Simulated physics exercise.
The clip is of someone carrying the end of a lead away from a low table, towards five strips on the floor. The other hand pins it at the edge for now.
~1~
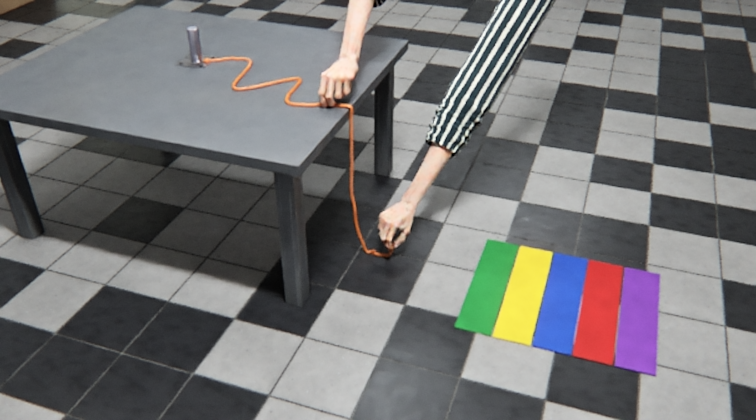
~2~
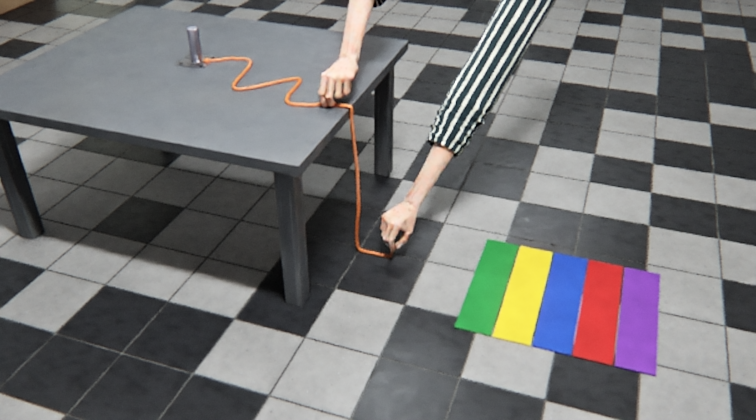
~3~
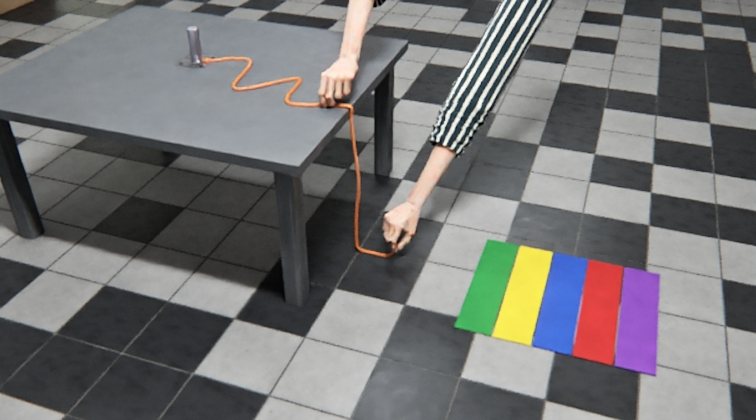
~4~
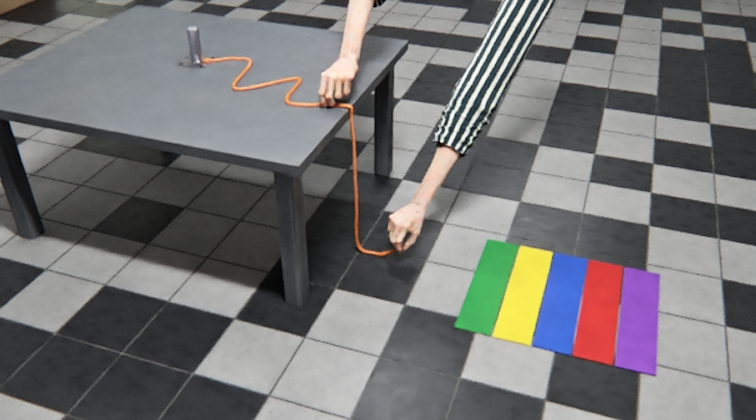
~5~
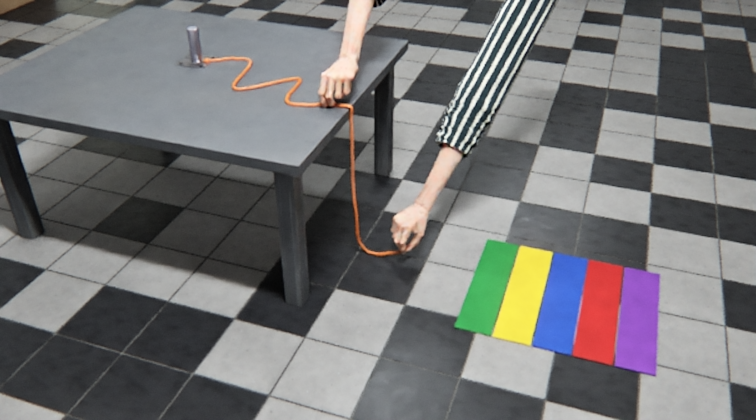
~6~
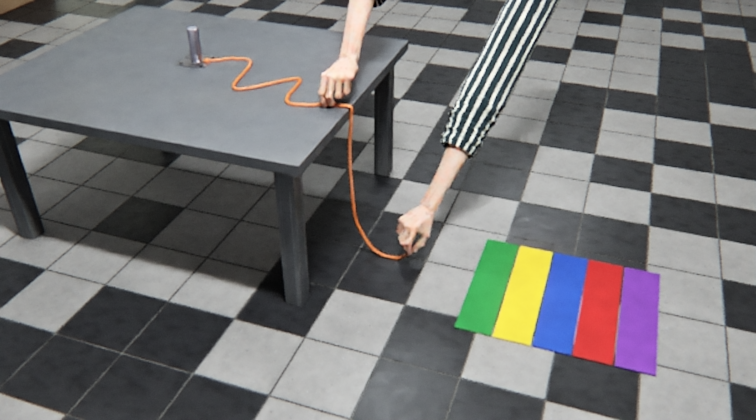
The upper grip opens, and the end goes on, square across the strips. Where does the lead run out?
The purple one.
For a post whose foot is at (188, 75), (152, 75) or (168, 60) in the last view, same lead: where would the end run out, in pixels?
Near (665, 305), (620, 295) and (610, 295).
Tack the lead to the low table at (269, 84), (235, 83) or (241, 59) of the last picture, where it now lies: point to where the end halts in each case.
About (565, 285), (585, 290) and (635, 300).
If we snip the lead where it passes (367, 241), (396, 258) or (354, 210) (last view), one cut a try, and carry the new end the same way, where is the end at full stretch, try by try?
In that order: (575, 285), (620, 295) and (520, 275).
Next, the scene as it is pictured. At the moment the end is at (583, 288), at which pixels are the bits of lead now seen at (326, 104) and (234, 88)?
They go to (389, 192) and to (297, 87).
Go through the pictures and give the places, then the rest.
End (392, 247); green (479, 313); yellow (516, 322); blue (555, 331); red (596, 341); purple (636, 350), in the first picture.
End (395, 247); lead through (241, 59) (234, 88) (298, 84) (321, 104) (356, 160) (357, 228), in the second picture.
End (397, 248), in the third picture.
End (402, 249); lead through (241, 59) (234, 88) (298, 84) (321, 104) (355, 160) (356, 228), in the fourth picture.
End (406, 250), in the fifth picture.
End (412, 251); lead through (241, 59) (234, 88) (298, 84) (321, 104) (350, 159) (359, 228), in the sixth picture.
Early on, end near (584, 288); over blue.
Midway, end near (624, 297); over purple.
At the end of the slack, end near (648, 302); over purple. It halts on the purple strip.
